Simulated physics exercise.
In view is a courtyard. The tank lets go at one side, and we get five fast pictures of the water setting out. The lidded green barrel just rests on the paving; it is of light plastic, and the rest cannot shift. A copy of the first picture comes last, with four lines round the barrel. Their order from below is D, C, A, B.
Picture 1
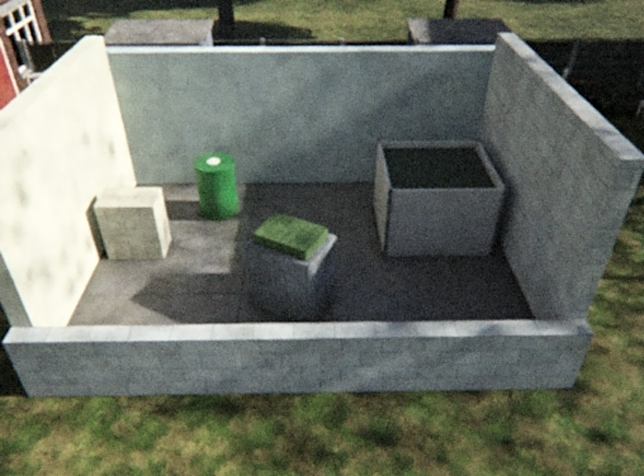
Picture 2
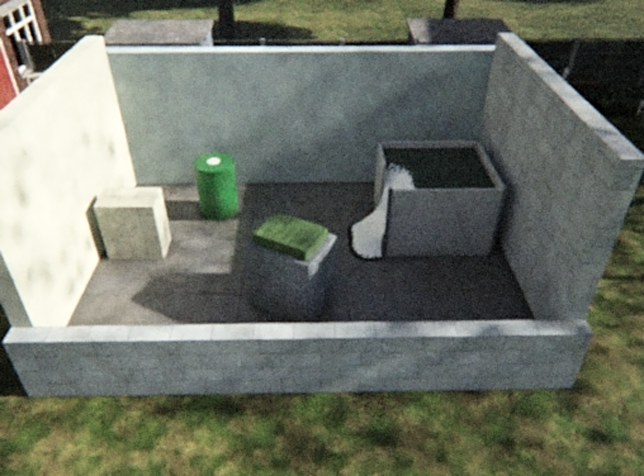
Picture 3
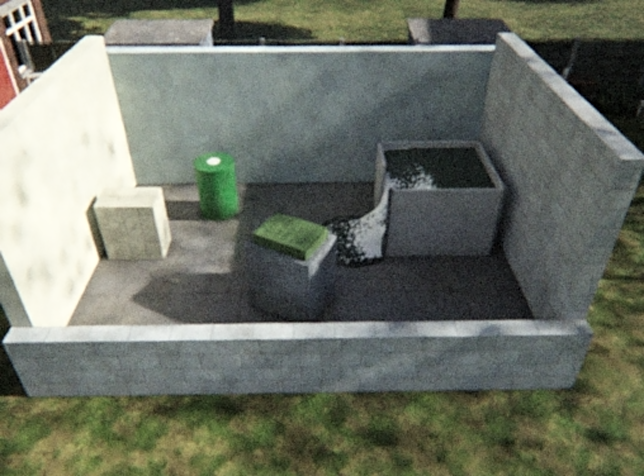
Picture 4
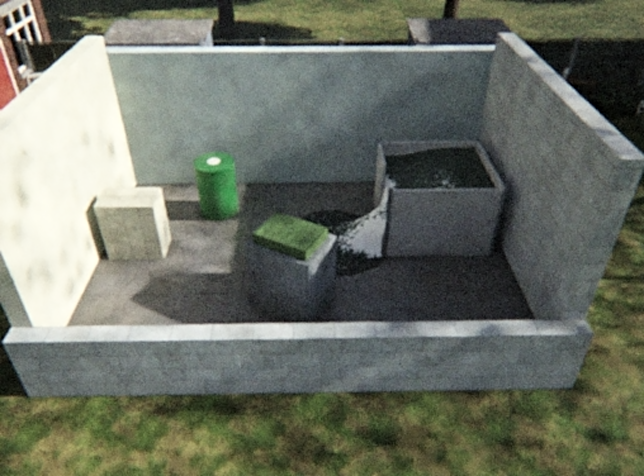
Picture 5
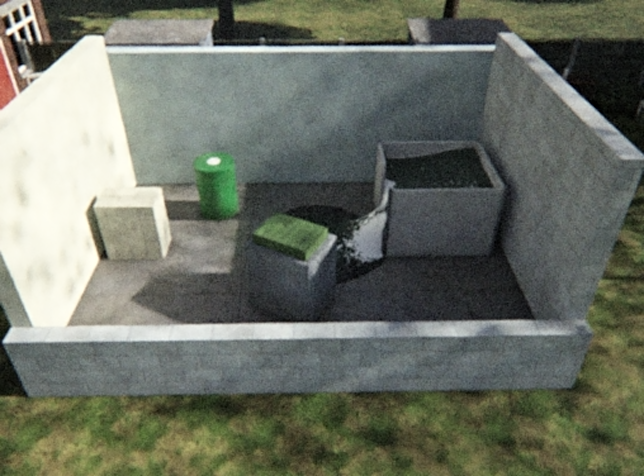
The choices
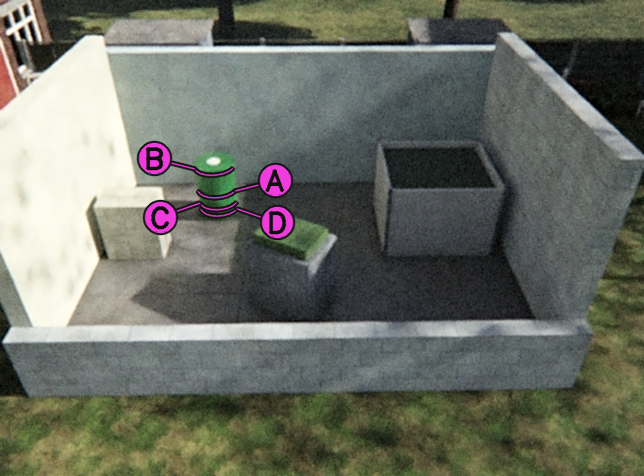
In a walled courtyard, water pours from the tank's left side and spreads across the ground.
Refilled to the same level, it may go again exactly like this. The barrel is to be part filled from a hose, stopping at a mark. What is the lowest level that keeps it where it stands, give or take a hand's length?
A is the one.
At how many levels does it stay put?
Two.
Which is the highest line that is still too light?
The answer is C.
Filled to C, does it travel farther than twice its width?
No, less.
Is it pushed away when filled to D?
Yes, that goes wrong.
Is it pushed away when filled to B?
No, that is safe.
On the marked copy, A at (214, 197); B at (211, 175); C at (216, 209); D at (217, 216); from the bottom up D, C, A, B.
Choosing A, it does not move.
Choosing B, it does not move.
Choosing C, it is pushed about half its own width away.
Choosing D, it is pushed about twice its own width away.
